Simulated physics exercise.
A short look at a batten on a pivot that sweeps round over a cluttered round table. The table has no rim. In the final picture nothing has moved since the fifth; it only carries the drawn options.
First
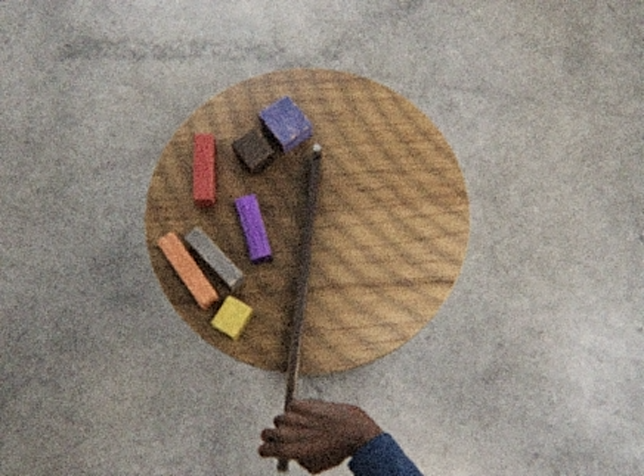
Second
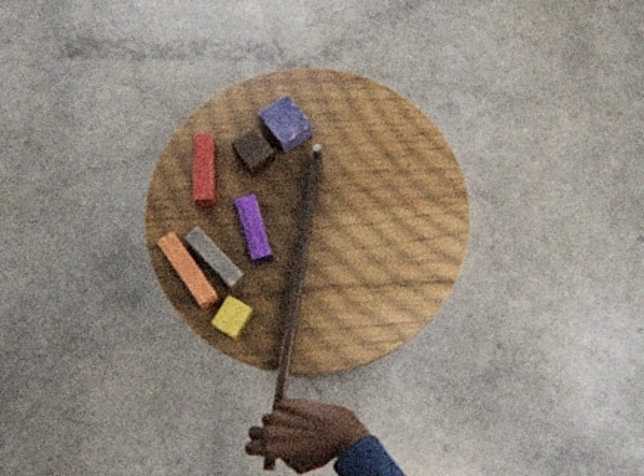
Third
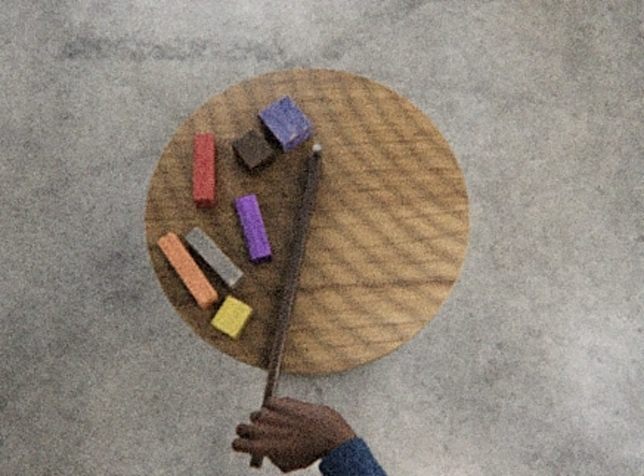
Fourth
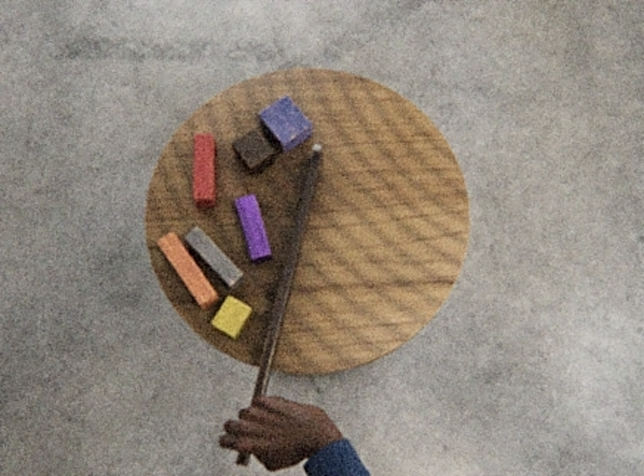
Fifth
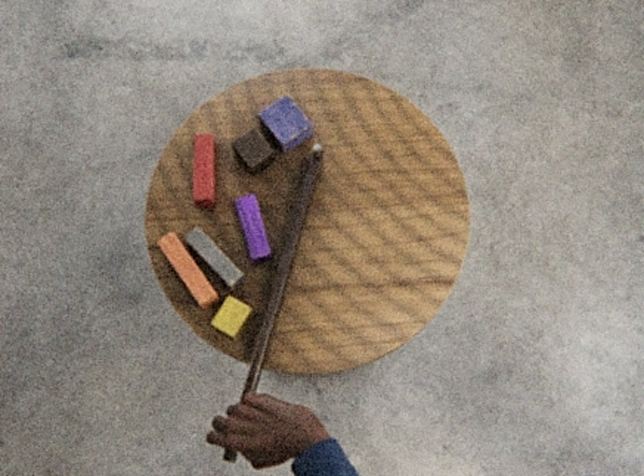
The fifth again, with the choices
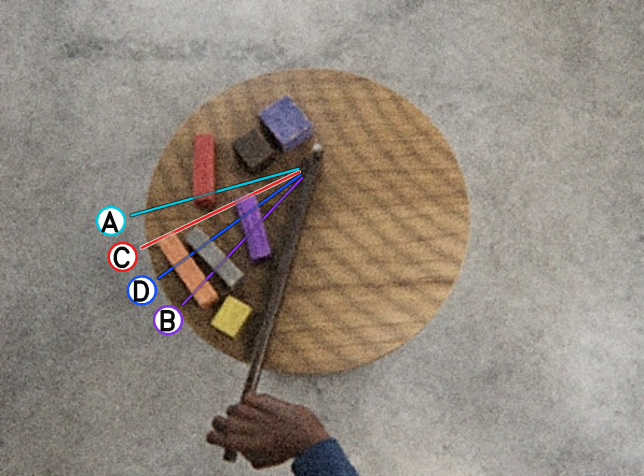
On a round wooden table, a hand swings a dark stick slightly left beside colourful blocks.
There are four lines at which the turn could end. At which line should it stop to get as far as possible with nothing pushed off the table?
It can go as far as B.
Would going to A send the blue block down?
By then, no.
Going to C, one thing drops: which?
It is the orange bar.
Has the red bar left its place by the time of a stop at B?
No.
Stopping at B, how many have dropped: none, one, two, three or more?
The count is none.
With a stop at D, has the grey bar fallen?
By then, no.
On the marked copy, A at (216, 192); B at (244, 239); C at (222, 209); D at (232, 225).
Taking B. A third of the way, arm (272, 241); yellow block (220, 313); orange bar (185, 269).
Two thirds of the way, arm (257, 232); orange bar (163, 252); yellow block (194, 295).
When it is over, arm (249, 226); orange bar (153, 243); yellow block (181, 283); nothing has fallen.
As for the rest, A drops the orange bar and yellow block; C drops the orange bar; D drops the orange bar.
